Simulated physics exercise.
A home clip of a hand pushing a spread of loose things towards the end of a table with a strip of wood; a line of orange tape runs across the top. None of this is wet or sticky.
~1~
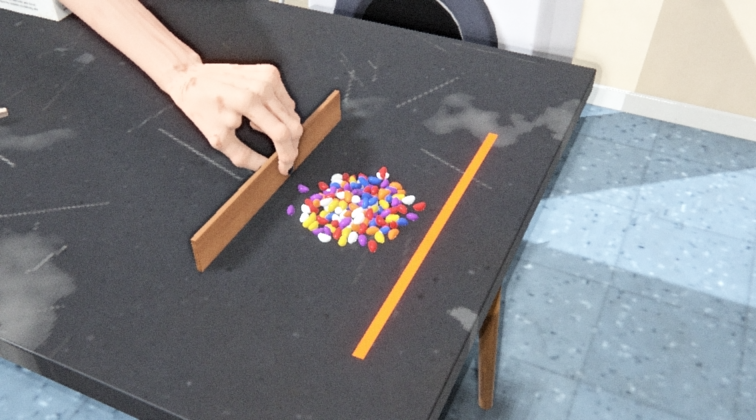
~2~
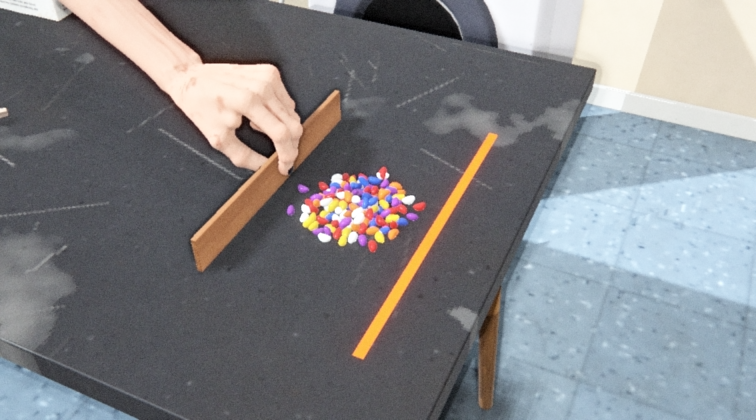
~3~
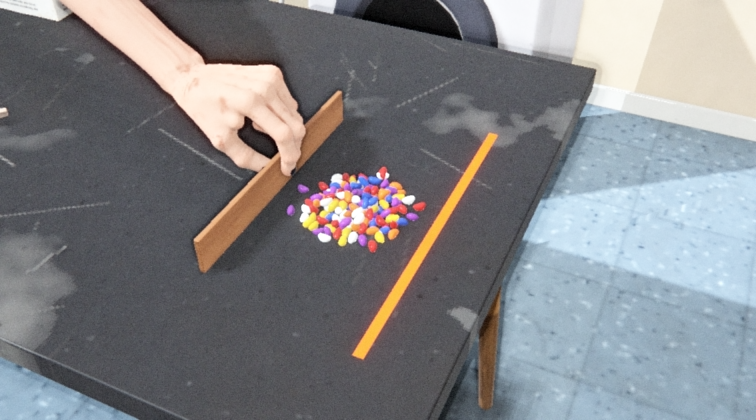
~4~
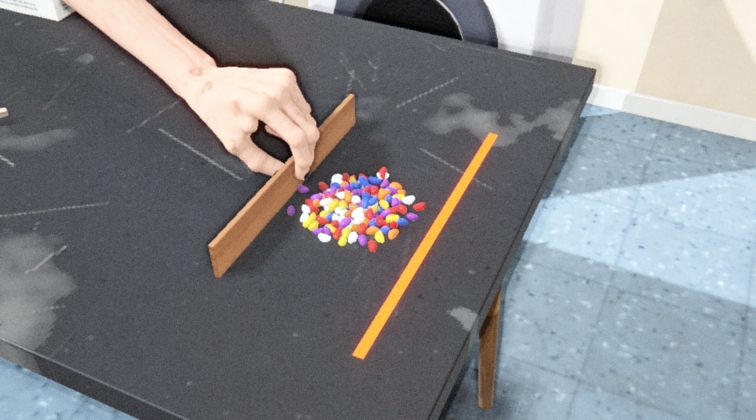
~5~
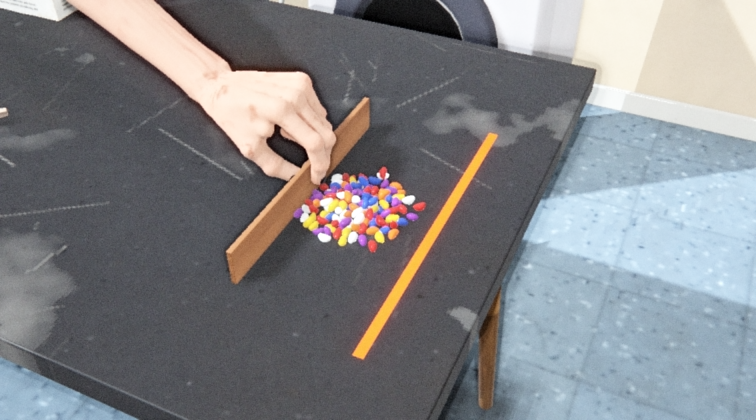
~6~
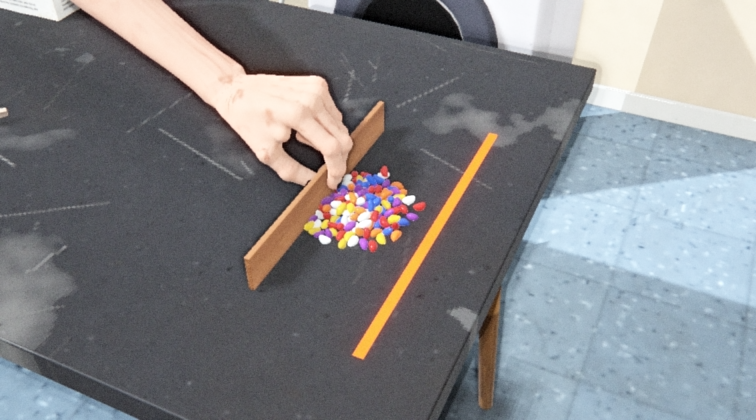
At first, a hand holds a strip of wood still on a dark table, left of a heap of colourful jelly beans and a line of orange tape. Then the hand slides the strip rightward until it meets the heap and pushes the nearest beans closer together, short of the tape.
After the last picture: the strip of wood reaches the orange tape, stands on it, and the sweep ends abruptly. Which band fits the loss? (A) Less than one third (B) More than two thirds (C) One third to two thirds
Less than one third (A).
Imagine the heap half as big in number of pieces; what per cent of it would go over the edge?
Estimate: Around 0 %.
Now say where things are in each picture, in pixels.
In the first picture, strip of wood near (208, 242), at rest; orange tape near (489, 143), about a palm's width from the edge; edge at (507, 255); the heap near (357, 205), jelly beans.
In the second picture, strip of wood near (208, 242), at rest.
In the third picture, strip of wood near (211, 243); the heap near (357, 205).
In the fourth picture, strip of wood near (225, 248).
In the fifth picture, strip of wood near (243, 254); the heap near (357, 205), only a few pushed along.
In the sixth picture, strip of wood near (260, 260); orange tape near (489, 143); edge at (507, 255); the heap near (361, 207), near a third pushed along.
Shortly afterwards, strip of wood still moving, near (383, 187); heap all on the table, its front near (455, 238).
Next, strip of wood stopped at the orange tape; heap only a few over the edge.
Some moments later, strip of wood stopped at the orange tape; heap a little over the edge.
In the end, strip of wood stopped at the orange tape; heap a little over the edge.
